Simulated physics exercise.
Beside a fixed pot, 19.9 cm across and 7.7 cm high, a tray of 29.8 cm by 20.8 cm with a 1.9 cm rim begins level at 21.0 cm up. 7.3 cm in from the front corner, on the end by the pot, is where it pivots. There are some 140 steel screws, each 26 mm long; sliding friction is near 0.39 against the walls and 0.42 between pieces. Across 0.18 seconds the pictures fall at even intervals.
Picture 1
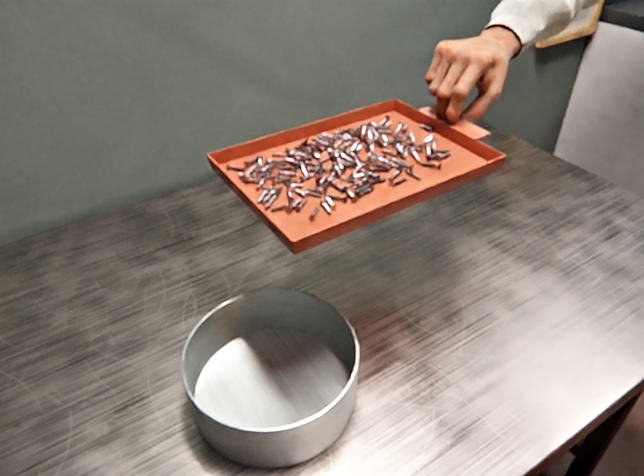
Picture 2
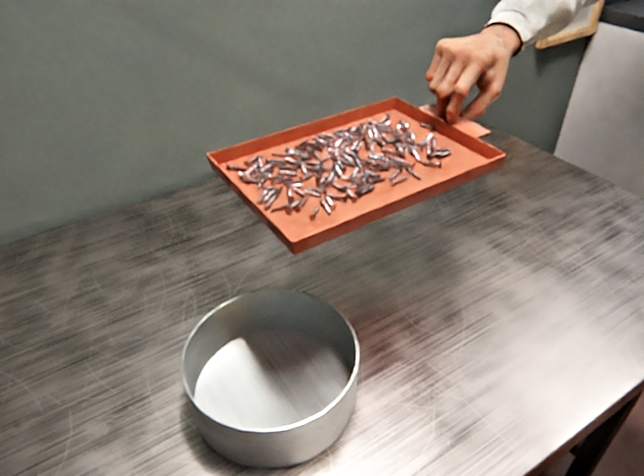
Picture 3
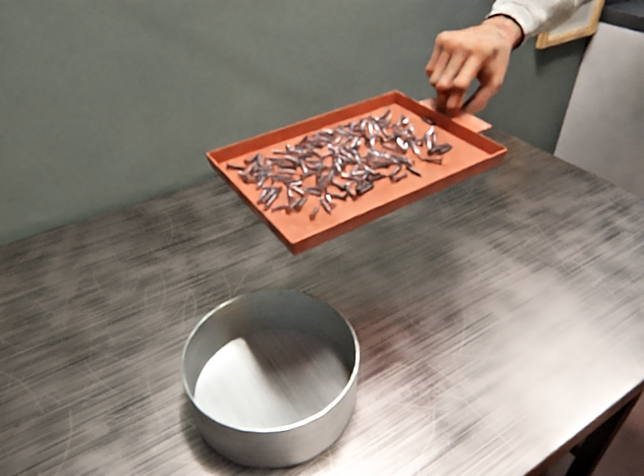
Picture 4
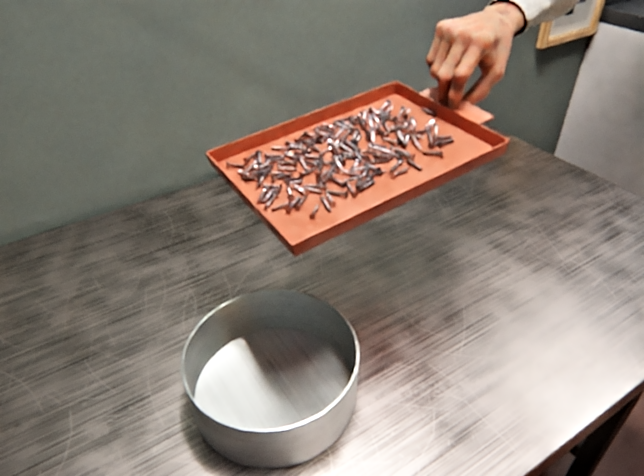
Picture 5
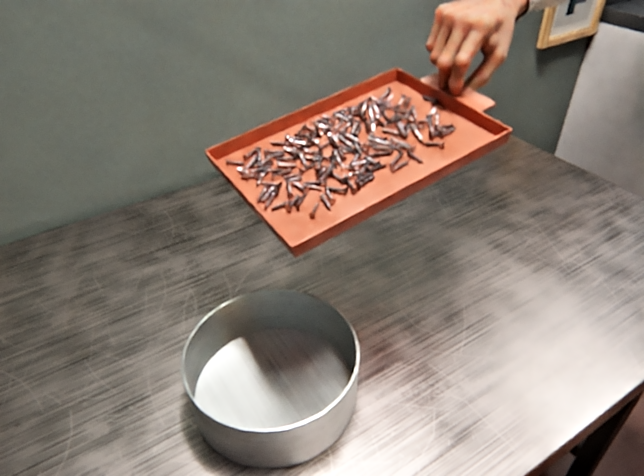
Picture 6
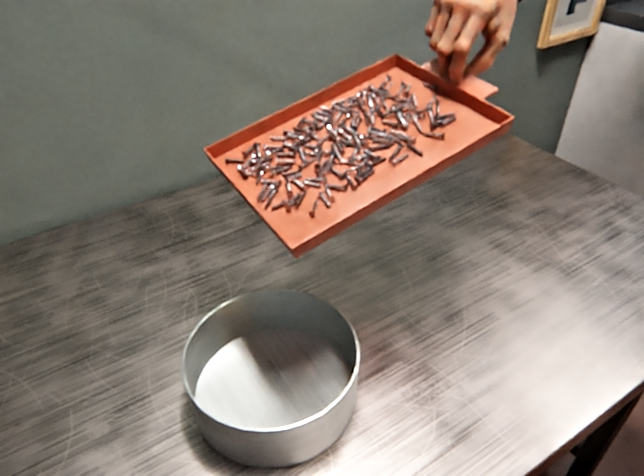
A terracotta-coloured tray of small, shiny metal pieces, gripped at its far right end by a hand in a pale sleeve, starts out level, then slopes gently as the hand slowly lifts that end. Below its left end, a round grey metal pot sits still on a streaky steel table against a dark grey-green wall. The unmoving view looks down from above, and the pieces keep their places on the tray.
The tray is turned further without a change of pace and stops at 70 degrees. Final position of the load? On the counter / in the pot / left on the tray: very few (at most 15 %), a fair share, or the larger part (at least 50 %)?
Counter: Very few; pot: The larger part; tray: A fair share.
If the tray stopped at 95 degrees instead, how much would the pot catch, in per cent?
I'd put it at close to 95 per cent.
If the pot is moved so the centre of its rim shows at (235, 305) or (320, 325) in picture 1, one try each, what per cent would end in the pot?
About 50 and 40 per cent.
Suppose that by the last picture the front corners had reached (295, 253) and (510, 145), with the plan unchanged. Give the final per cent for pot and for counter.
That works out as pot 60 and counter 20.
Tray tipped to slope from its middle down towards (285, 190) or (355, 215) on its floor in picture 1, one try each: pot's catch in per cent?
The share comes to roughly 25 in a hundred, then roughly 75 in a hundred.
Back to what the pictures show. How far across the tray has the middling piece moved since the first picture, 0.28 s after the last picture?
By then it sits near 4 cm from where it began.
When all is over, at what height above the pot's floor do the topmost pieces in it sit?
It reaches roughly 1.5 cm.
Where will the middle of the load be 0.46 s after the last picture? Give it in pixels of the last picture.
The middle of the load should be near (267, 195) then.
Then, 0.28 s after the last picture, tilt 42 degrees; the tray holds 100 %, the pot 0 %.
Then, 0.46 s after the last picture, tilt 60 degrees; the tray holds 100 %, the pot 0 %.
Then, 0.76 s after the last picture, tilt 70 degrees; the tray holds 25 %, the pot 50 %.
In the end, counter 5 %, pot 70 %, tray 20 %.
